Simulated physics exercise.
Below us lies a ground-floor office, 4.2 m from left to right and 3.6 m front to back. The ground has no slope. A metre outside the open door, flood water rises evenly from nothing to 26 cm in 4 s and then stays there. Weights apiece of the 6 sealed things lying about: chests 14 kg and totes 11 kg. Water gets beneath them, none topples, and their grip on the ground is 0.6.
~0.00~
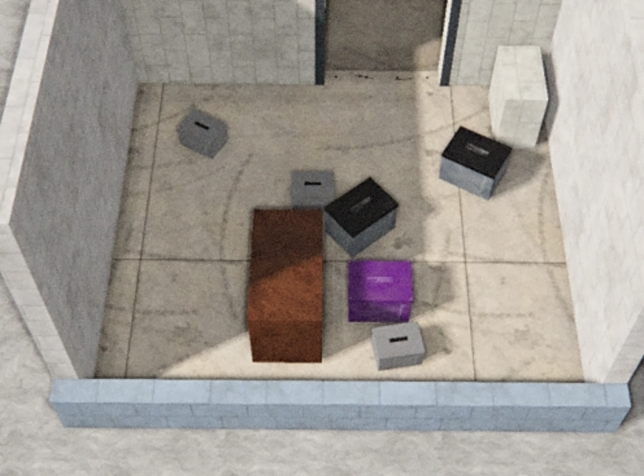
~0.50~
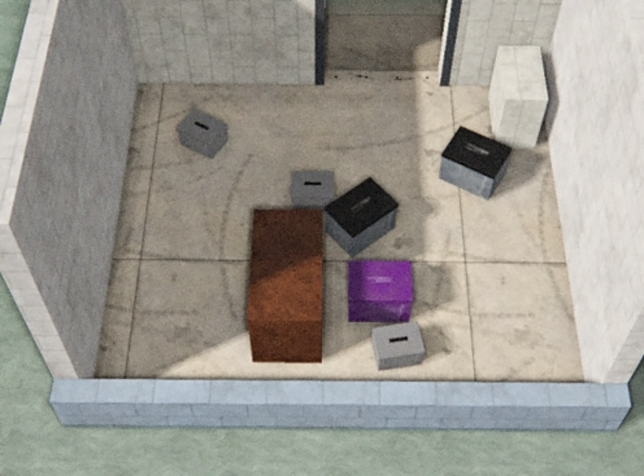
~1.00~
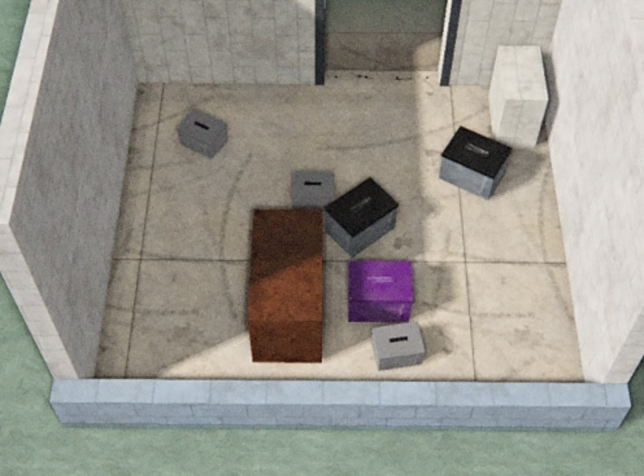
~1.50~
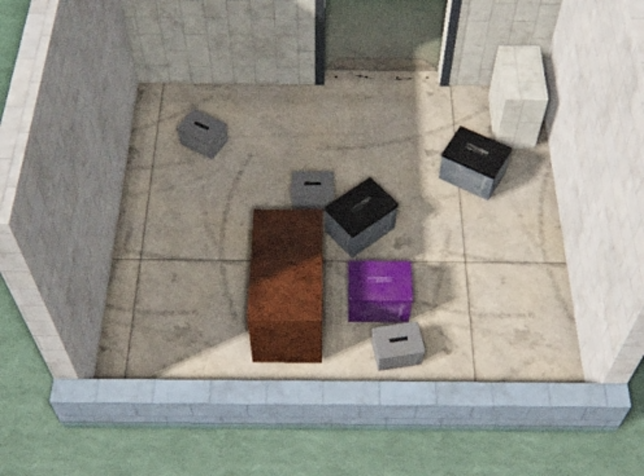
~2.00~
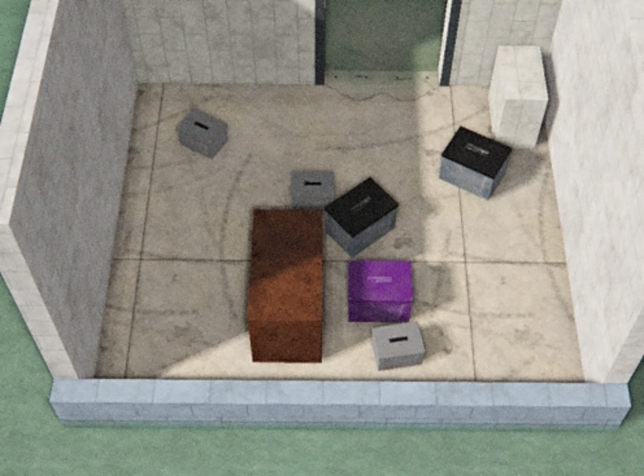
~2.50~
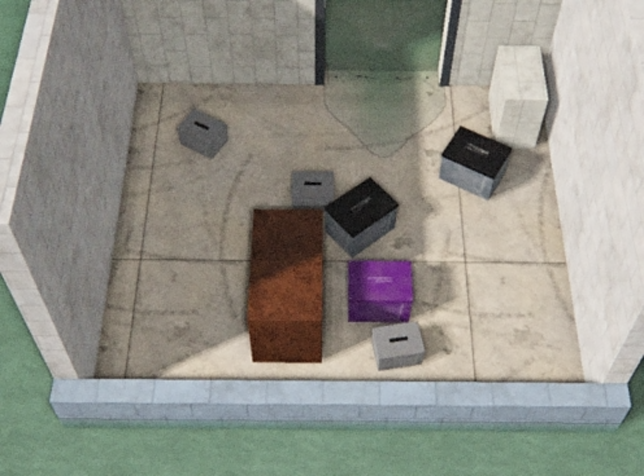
Greenish water spreads around the walled room and seeps through the doorway while the boxes stay still.
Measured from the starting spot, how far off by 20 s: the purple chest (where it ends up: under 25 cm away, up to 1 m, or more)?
The purple chest slides a little.
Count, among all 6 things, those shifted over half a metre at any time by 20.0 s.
That makes 6.
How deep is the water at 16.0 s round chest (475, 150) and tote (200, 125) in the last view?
Roughly 18 and 13 cm.
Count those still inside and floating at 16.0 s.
At that moment 6.
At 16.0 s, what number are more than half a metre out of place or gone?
By then 5.
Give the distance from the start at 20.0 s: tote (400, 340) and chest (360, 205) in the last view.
In that order: 200 cm, 120 cm.
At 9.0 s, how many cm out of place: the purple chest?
About 60 cm.
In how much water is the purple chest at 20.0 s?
Roughly 24 cm.
After 4.0 s the purple chest is near (380, 280), 0.0 m from its start, aground; 0 afloat.
After 9.0 s the purple chest is near (358, 334), 0.6 m from its start, afloat; 4 afloat.
After 16.0 s the purple chest is near (353, 343), 0.7 m from its start, afloat; 6 afloat.
After 20.0 s the purple chest is near (386, 332), 0.6 m from its start, afloat; 6 afloat.
